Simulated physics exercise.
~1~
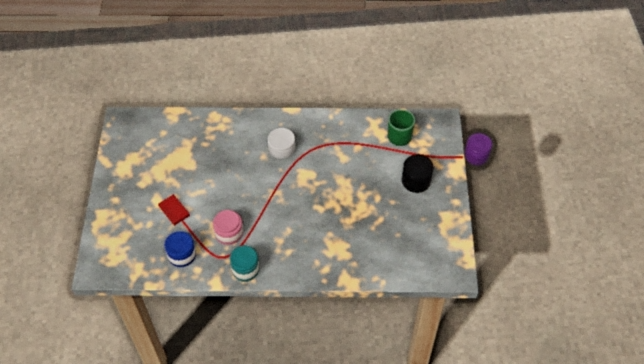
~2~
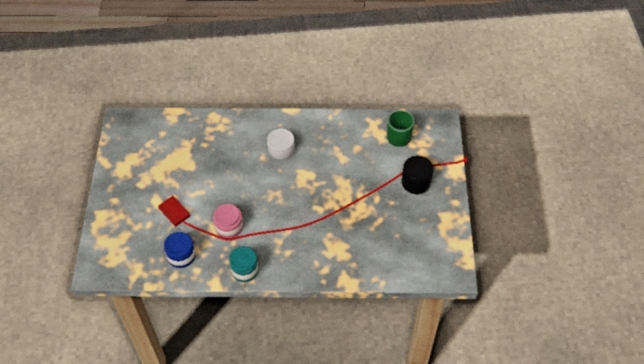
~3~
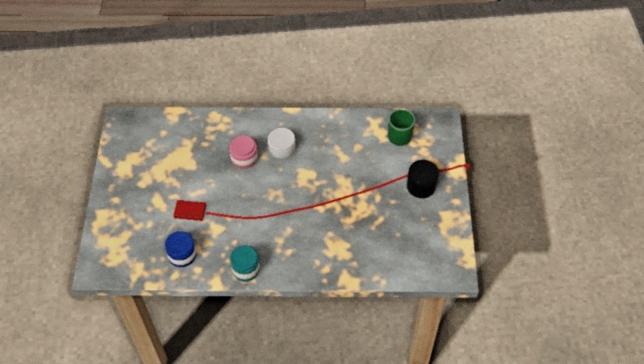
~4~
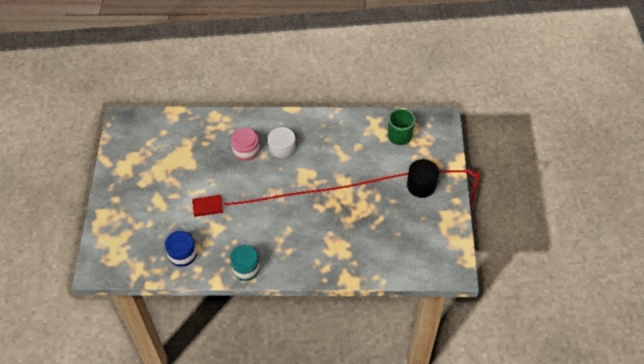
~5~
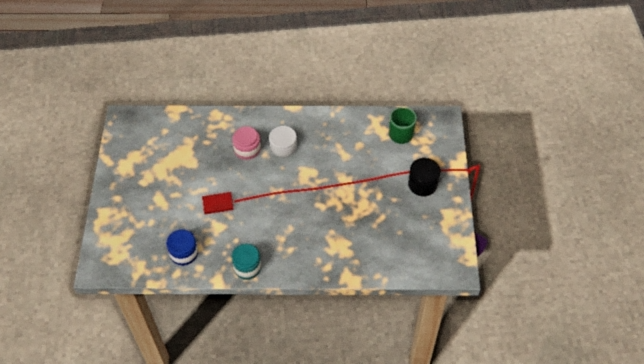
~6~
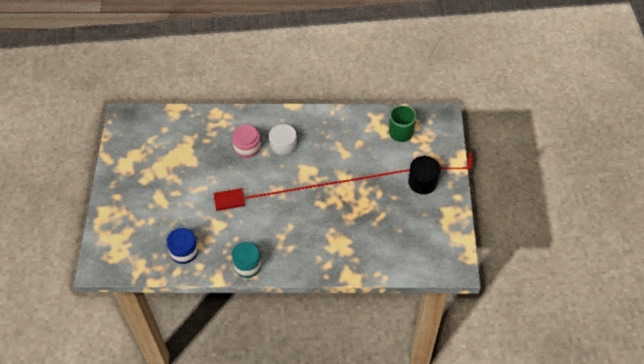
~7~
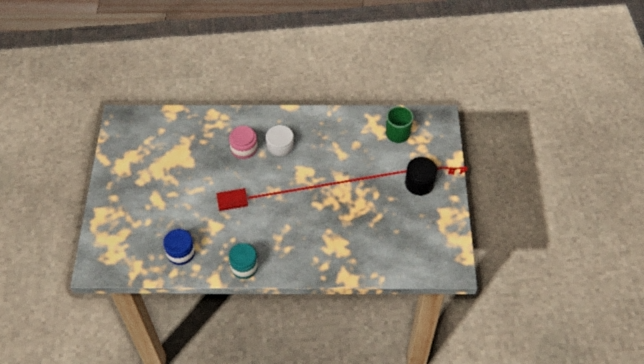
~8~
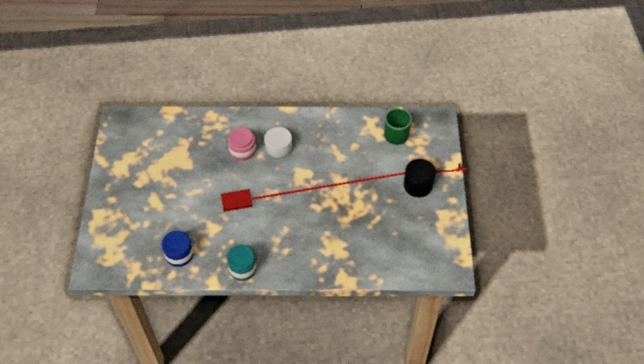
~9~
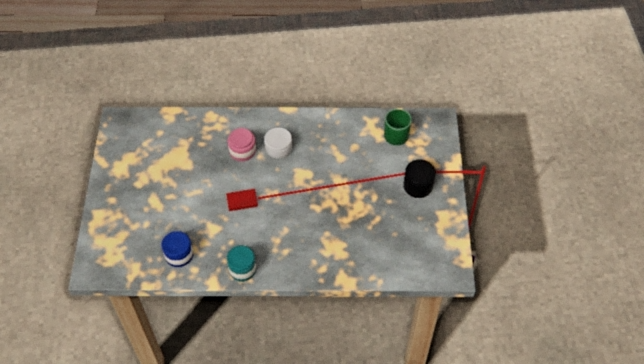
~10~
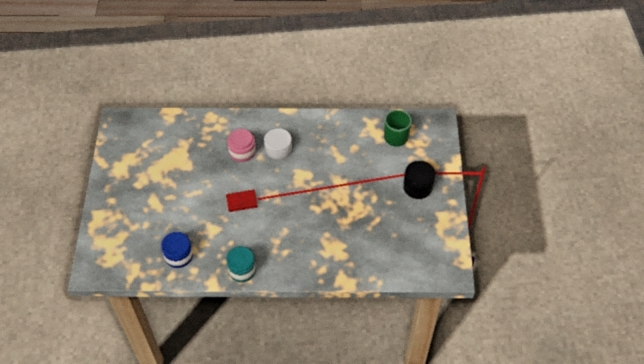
A purple object drops off the table's right side, its red cable shifting jars and tugging a red block rightward.
